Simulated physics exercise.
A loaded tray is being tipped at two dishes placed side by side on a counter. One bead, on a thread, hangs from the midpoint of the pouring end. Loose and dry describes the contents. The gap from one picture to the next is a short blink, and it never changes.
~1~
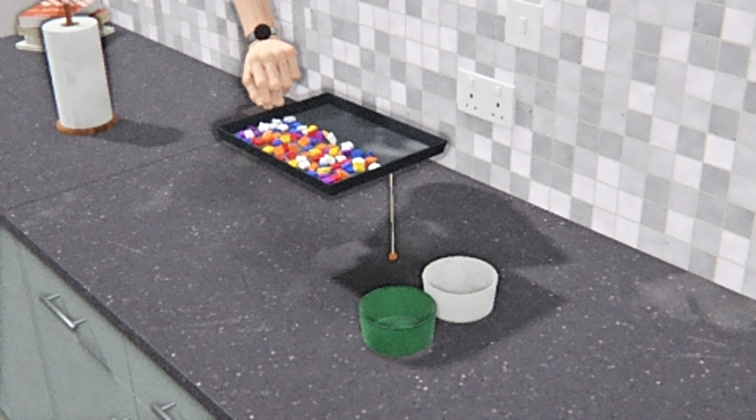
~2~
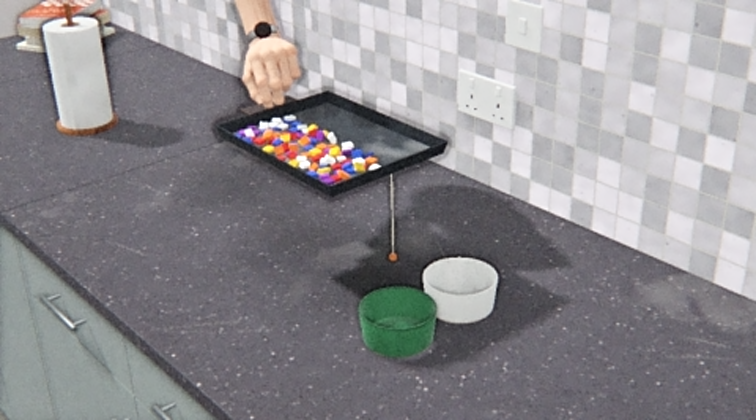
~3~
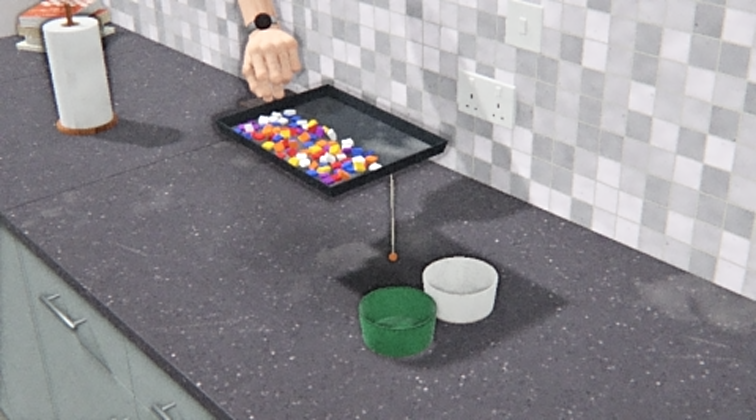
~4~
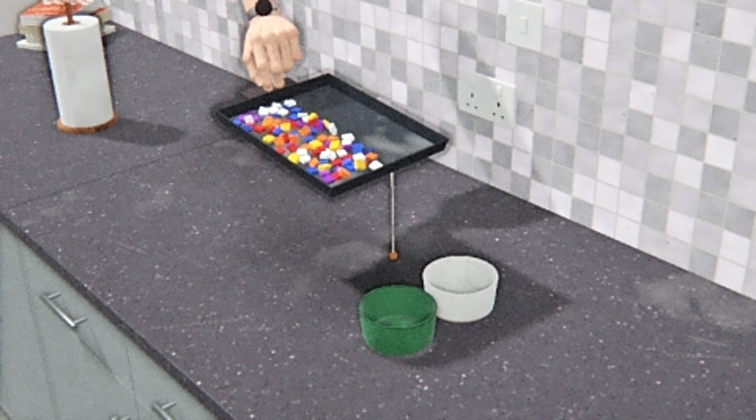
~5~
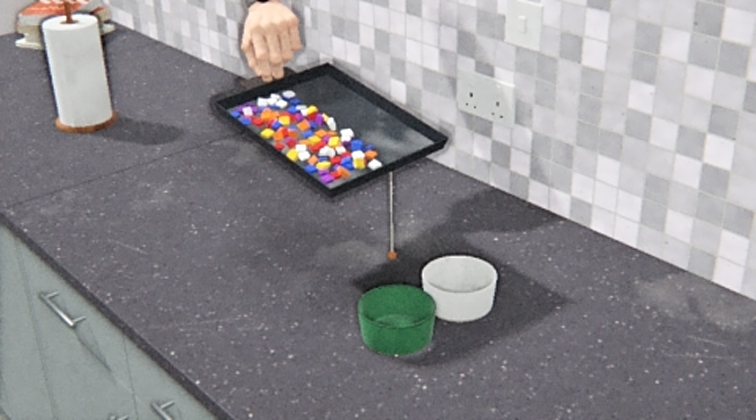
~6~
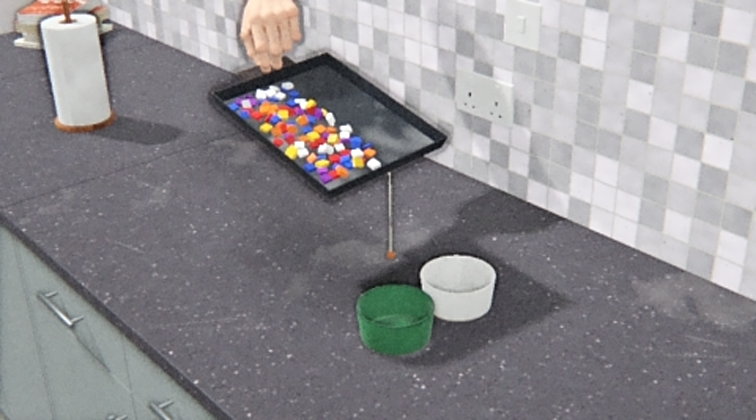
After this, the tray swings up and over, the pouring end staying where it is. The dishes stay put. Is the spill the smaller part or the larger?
The dishes will gather a lesser portion.
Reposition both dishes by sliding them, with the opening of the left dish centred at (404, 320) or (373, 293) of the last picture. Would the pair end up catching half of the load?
Place 1: Lower than half; place 2: Higher than half.
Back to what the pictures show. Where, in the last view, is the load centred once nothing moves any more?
Close to (364, 325), more or less.
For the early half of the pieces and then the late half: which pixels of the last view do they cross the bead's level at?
First part (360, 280), rest (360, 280).
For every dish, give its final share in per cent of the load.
Around 30 in a hundred in the left dish and around 0 in a hundred in the right dish.
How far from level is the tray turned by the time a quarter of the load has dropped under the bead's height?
Approx. reading: About 100°.
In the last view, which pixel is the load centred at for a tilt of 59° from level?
Around (339, 165).
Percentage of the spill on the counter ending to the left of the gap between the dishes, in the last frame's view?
About 100 percent.
Soon, tray tipped steeply; all on the tray.
A while on, tray tipped right over; about two thirds on the tray; a small part in the left dish; a small part outside both; about a quarter in the air.
Towards the end, tray tipped past a quarter turn; about a quarter in the left dish; a stray few in the right dish; about two thirds outside both.
Finally, tray tipped past a quarter turn; about a quarter in the left dish; a stray few in the right dish; about two thirds outside both.
